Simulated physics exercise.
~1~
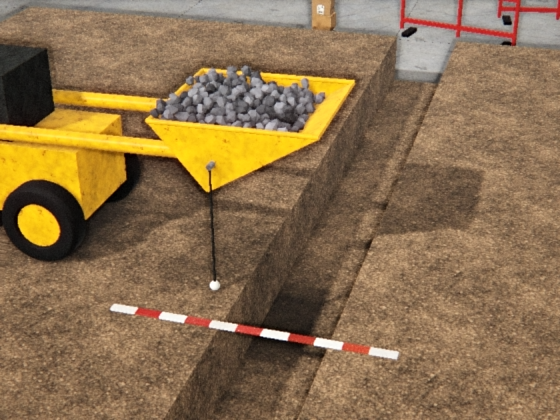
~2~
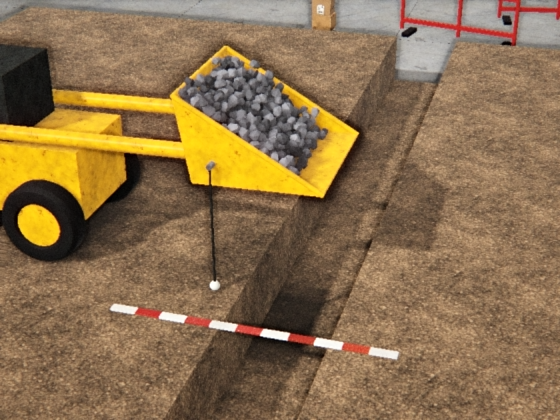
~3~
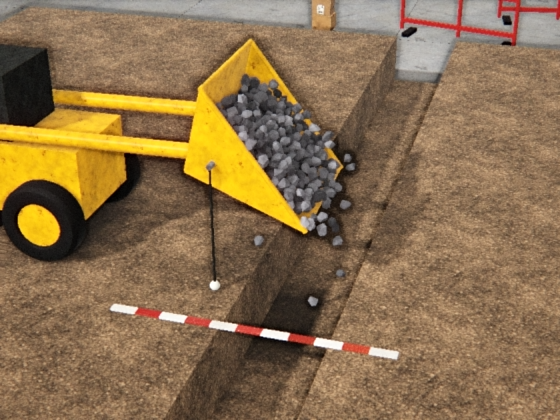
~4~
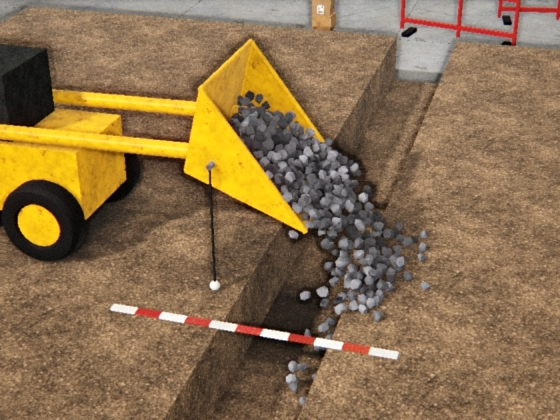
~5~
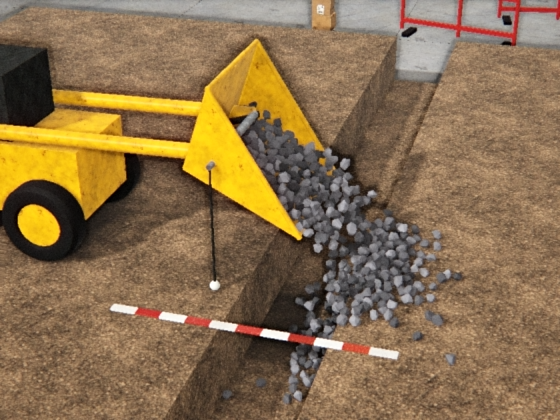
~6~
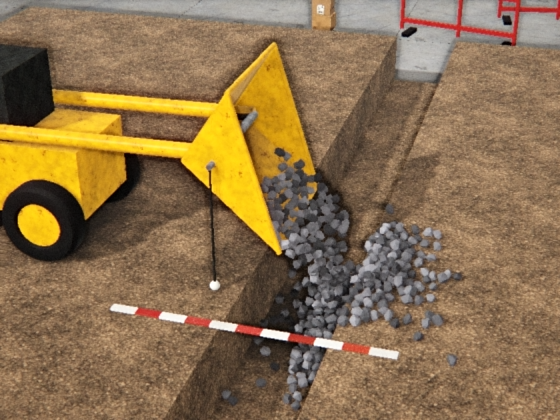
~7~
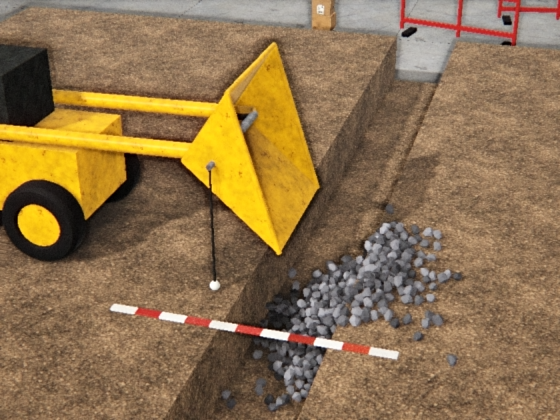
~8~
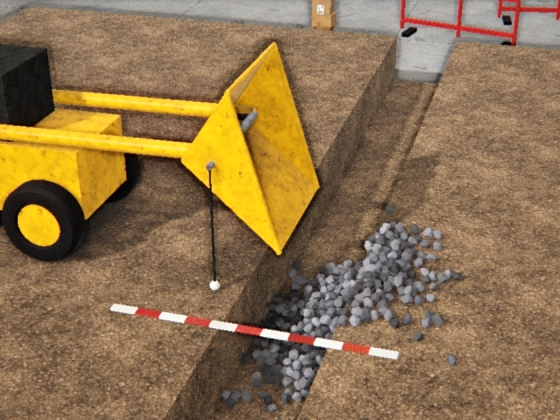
Yellow loader bucket tipping forward in stages, pouring grey stones into a dirt trench, some settling on the far side.
